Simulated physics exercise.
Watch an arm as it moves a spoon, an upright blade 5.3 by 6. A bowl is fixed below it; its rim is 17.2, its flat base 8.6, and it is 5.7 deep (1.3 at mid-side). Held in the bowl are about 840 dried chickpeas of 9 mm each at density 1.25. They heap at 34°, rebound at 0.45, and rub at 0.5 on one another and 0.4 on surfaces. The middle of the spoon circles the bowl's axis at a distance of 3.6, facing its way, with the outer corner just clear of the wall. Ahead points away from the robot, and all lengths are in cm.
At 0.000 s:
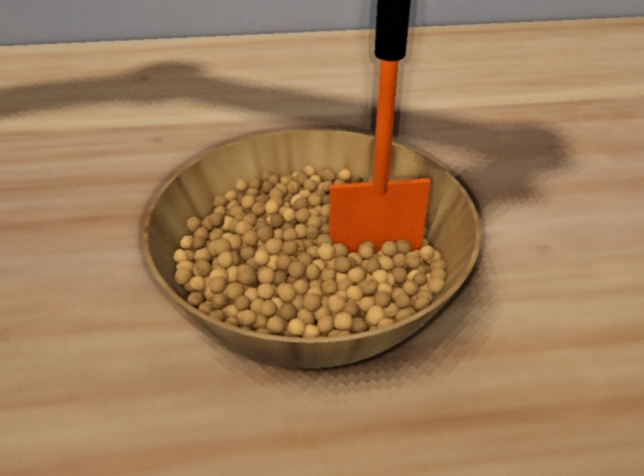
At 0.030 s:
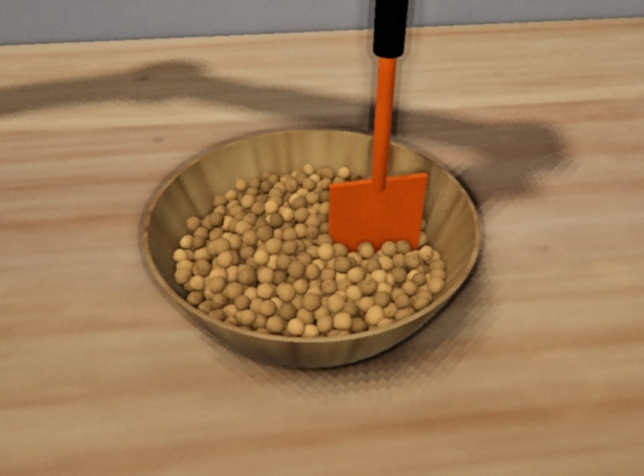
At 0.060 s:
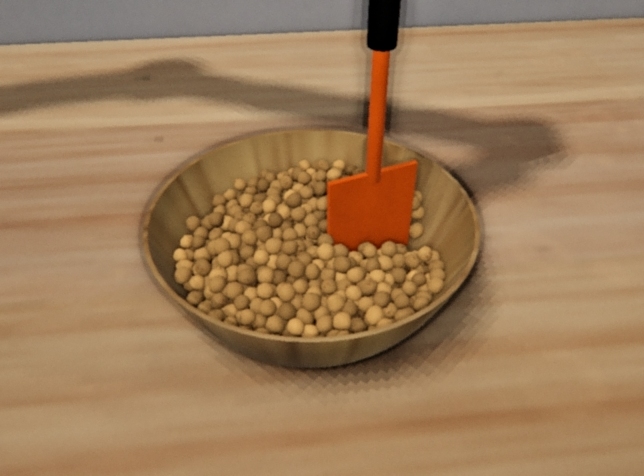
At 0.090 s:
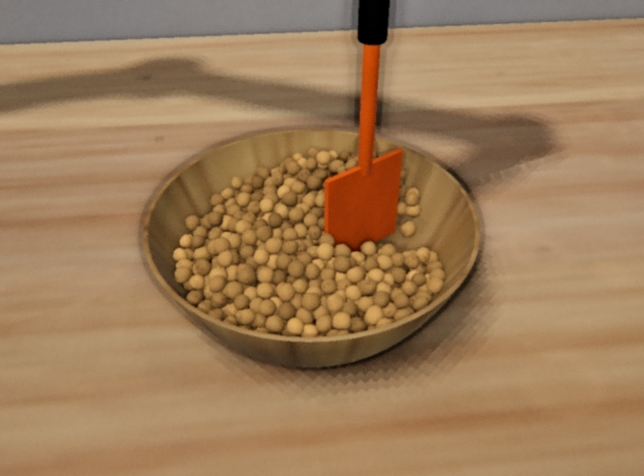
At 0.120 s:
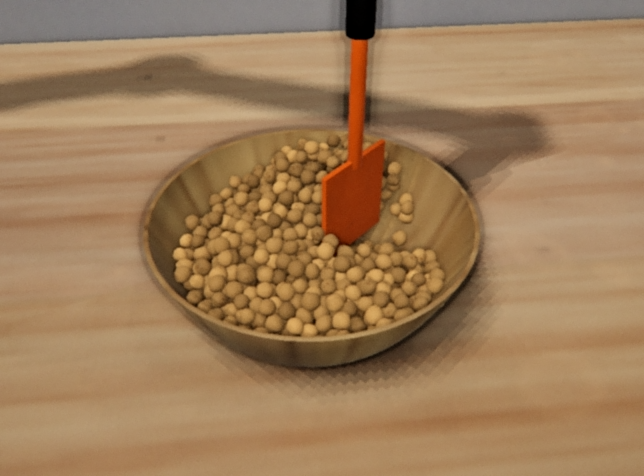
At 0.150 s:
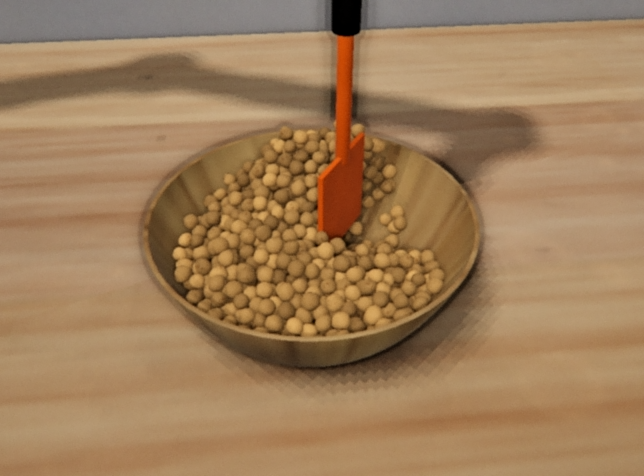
On a light wooden table, an orange spatula with a black handle pushed through a wide bowl of small tan balls, turning edge-on as it swept left and heaping some up toward the back rim.
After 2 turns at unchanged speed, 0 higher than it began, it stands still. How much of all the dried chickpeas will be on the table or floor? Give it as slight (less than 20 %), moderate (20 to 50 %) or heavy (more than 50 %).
It is moderate.
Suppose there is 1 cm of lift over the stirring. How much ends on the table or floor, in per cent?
It comes to some 30 per cent.
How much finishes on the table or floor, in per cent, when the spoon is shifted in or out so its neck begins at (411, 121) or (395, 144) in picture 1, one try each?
20 and 40 per cent.
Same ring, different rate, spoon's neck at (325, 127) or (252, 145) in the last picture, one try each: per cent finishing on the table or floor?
Some 45 and 70 per cent respectively.
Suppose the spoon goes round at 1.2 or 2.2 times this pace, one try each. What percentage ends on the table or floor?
40 % and 65 %.
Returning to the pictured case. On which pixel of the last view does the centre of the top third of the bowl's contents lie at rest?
Close to (370, 203).
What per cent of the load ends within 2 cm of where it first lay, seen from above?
Something close to 5 percent, I'd say.
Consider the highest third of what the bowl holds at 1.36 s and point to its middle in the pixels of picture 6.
Around (285, 296).
After 0.76 s, 318° round, highest piece 8 above the table; 693 in the bowl, 136 on the table or floor, 16 in flight or on the tool.
After 1.36 s, 220° round, highest piece 8 above the table; 589 in the bowl, 250 on the table or floor, 6 in flight or on the tool.
After 1.87 s, 0° round, highest piece 6 above the table; 541 in the bowl, 303 on the table or floor, 1 in flight or on the tool.
After 2.57 s, 0° round, highest piece 6 above the table; 541 in the bowl, 304 on the table or floor.
In the end, 541 in the bowl, 304 on the table or floor. That is 36 % on the table or floor.
